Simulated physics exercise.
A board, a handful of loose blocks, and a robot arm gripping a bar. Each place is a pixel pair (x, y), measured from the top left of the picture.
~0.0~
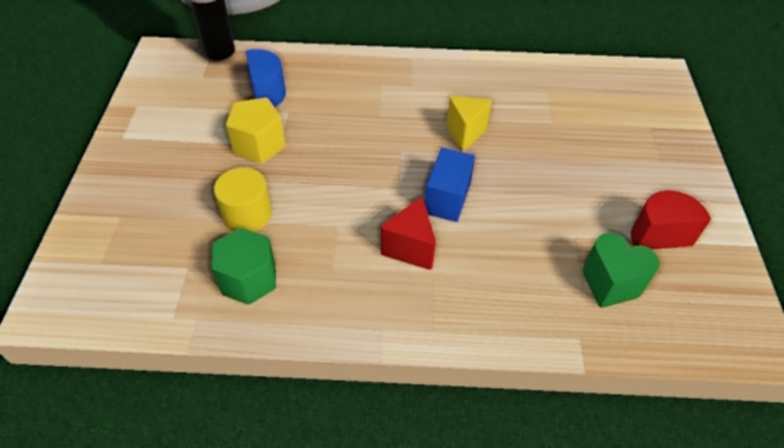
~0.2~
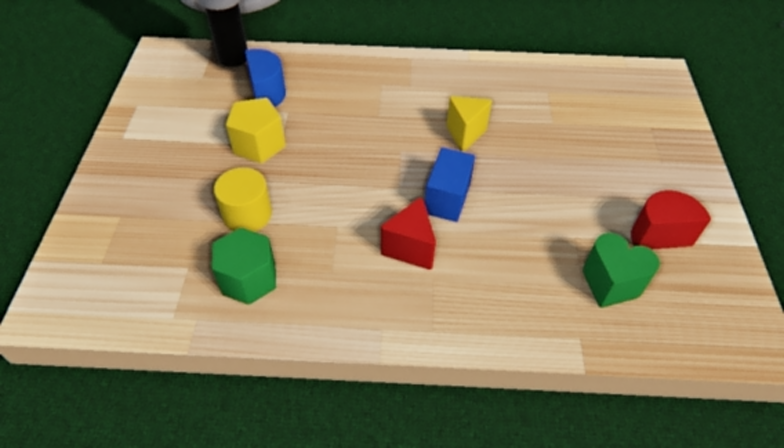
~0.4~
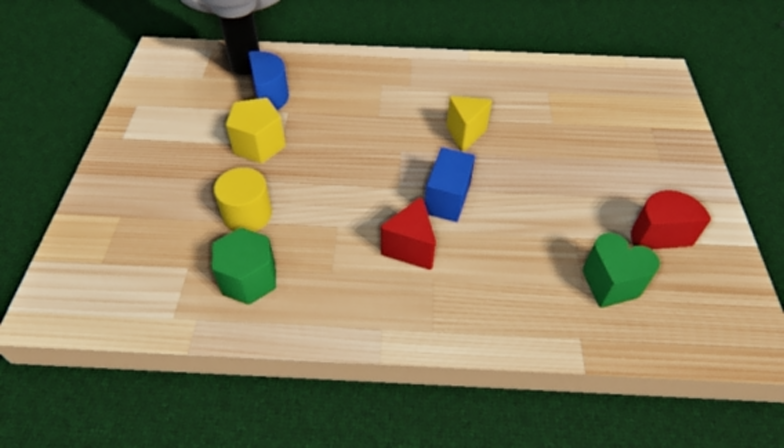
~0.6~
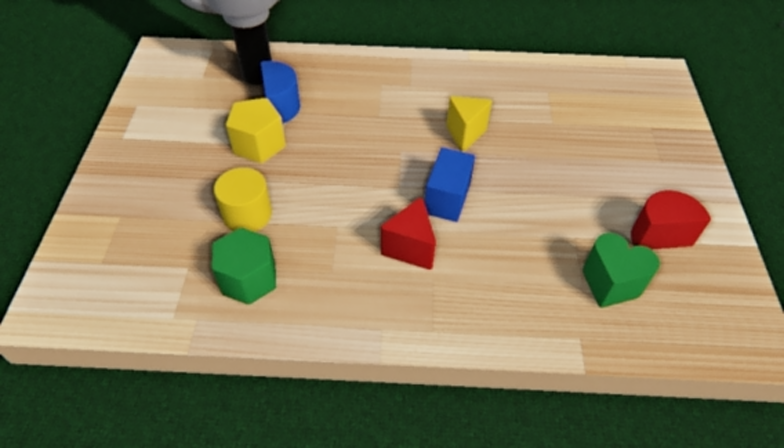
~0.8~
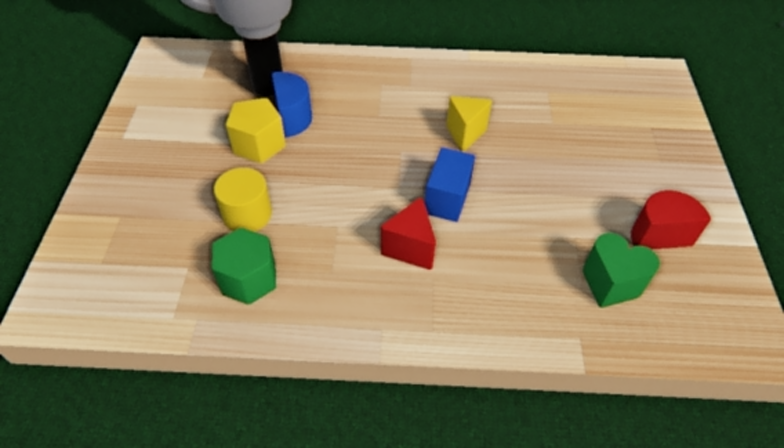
In the video, a robot arm moves a black bar toward a blue half-round block on a wooden board, then pushes the block a short way down and to the right, past a yellow pentagon, while the other coloured blocks stay still.
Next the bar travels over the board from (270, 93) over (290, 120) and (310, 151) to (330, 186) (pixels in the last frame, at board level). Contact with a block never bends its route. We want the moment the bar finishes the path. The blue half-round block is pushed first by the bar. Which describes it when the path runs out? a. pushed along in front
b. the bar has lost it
The correct letter is b.
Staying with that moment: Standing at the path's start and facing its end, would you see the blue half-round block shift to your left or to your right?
To the path's left.
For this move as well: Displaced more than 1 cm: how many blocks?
I expect just one block to be moved by more than 1 cm.
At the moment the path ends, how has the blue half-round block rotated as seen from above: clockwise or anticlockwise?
Seen from above, counterclockwise.
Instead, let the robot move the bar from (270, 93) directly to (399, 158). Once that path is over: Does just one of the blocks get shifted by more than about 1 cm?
Going by the path, yes.
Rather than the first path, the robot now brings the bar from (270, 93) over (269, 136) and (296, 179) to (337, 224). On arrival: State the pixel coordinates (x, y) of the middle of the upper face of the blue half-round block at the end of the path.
I'd guess (321, 121).
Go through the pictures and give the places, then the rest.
Tip of the bar (220, 51), middles of tops, yellow pentagon (253, 115), blue half-round block (263, 63), in the first picture.
Bar (234, 58), nothing pushed, in the second picture.
Bar (247, 66), blue half-round block (266, 66), in the third picture.
Bar (258, 75), blue half-round block (277, 76), in the fourth picture.
Bar (269, 86), yellow pentagon (253, 115), blue half-round block (289, 88), in the fifth picture.
On the path given first. One third of the way, bar (289, 114); blue half-round block (318, 115), turned 15° anticlockwise.
Two thirds of the way, bar (310, 145); blue half-round block (351, 137), turned 45° anticlockwise.
At the end, bar (329, 179); yellow pentagon unmoved; blue half-round block (373, 150), turned 105° anticlockwise.
